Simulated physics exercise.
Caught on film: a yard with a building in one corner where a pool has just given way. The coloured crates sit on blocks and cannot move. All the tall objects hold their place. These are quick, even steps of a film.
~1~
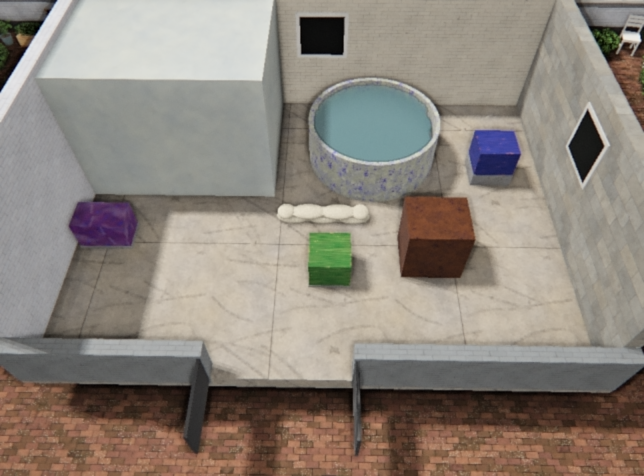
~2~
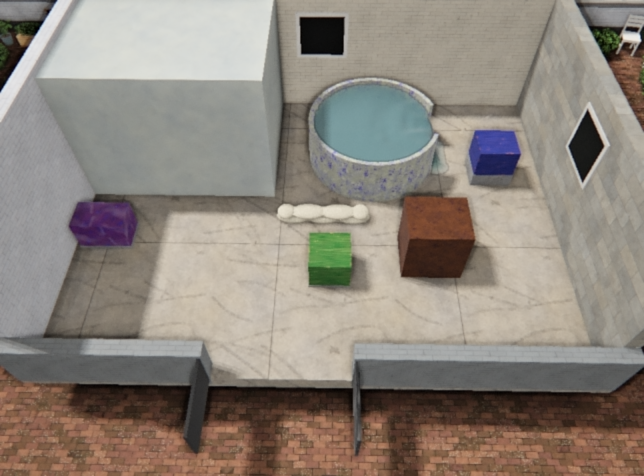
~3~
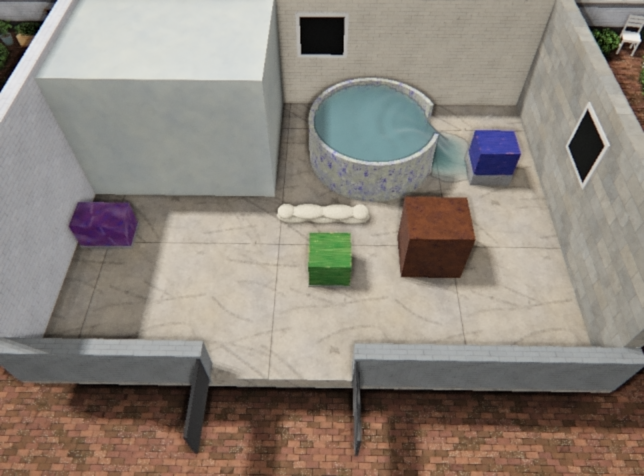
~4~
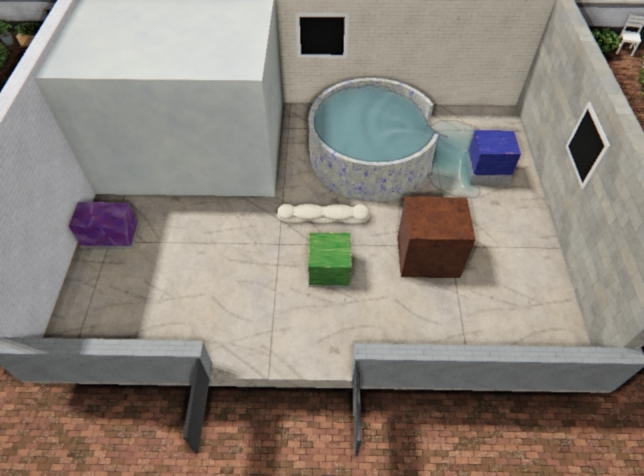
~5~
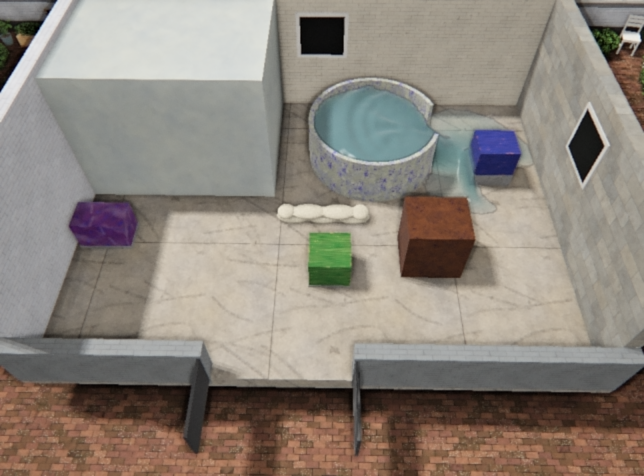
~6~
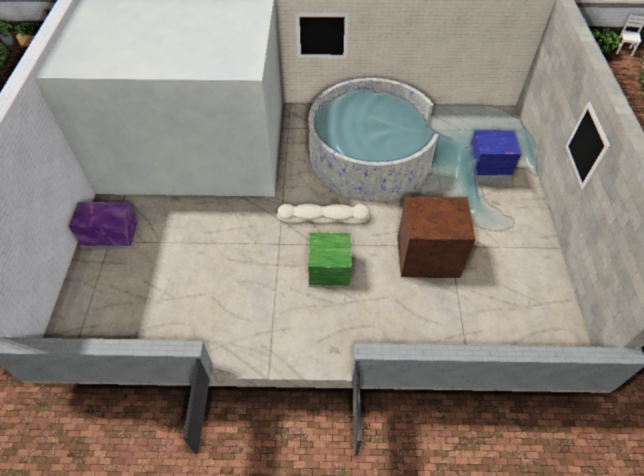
Water pours from a gap in the round pool and spreads around the blue block.
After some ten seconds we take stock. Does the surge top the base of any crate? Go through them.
One by one: The purple crate is soaked; the blue crate is soaked; the green crate is soaked.
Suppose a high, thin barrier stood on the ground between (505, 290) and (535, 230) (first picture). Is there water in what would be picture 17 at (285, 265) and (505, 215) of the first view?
One after the other: Clear, under water.
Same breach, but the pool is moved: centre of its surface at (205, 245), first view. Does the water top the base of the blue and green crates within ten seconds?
The blue one stays dry; the green one takes water.
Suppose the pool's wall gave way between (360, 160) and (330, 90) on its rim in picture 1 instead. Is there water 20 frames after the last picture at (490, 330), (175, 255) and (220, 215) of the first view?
In that order: Free of water, wet, covered.
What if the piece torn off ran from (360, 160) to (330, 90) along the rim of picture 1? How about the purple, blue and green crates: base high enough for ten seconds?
In short: The purple one gets wet; the blue one is spared; the green one takes water.
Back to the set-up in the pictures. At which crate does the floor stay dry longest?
The purple one.
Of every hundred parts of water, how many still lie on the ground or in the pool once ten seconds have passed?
Near 98 in a hundred.
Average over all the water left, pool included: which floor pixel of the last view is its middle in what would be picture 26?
Close to (422, 173).
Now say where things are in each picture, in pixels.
The first frame shows the round tank at (374, 122) is whole and still.
In the second frame, the front is at a hidden place, out from the gap at (431, 143).
In the third frame, water pours out at (430, 145) and has run to (466, 176).
In the fourth frame, the front is at a hidden place, out from the gap at (430, 146).
In the fifth frame, the front is at (531, 157), out from the gap at (430, 146).
In the sixth frame, the front is at (521, 123), out from the gap at (430, 146).
A moment on, water covers 25 % of the floor; the purple crate not reached, the blue crate water round its plinth, the green crate not reached.
Next, water covers 40 % of the floor; the purple crate not reached, the blue crate water round its plinth, the green crate water round its plinth.
Then, water covers 55 % of the floor; the purple crate not reached, the blue crate water round its plinth, the green crate water round its plinth.
Later, water covers 85 % of the floor; the purple crate water round its plinth, the blue crate water round its plinth, the green crate water round its plinth.
In the end, water covers 95 % of the floor; the purple crate was topped, the blue crate was topped, the green crate was topped.
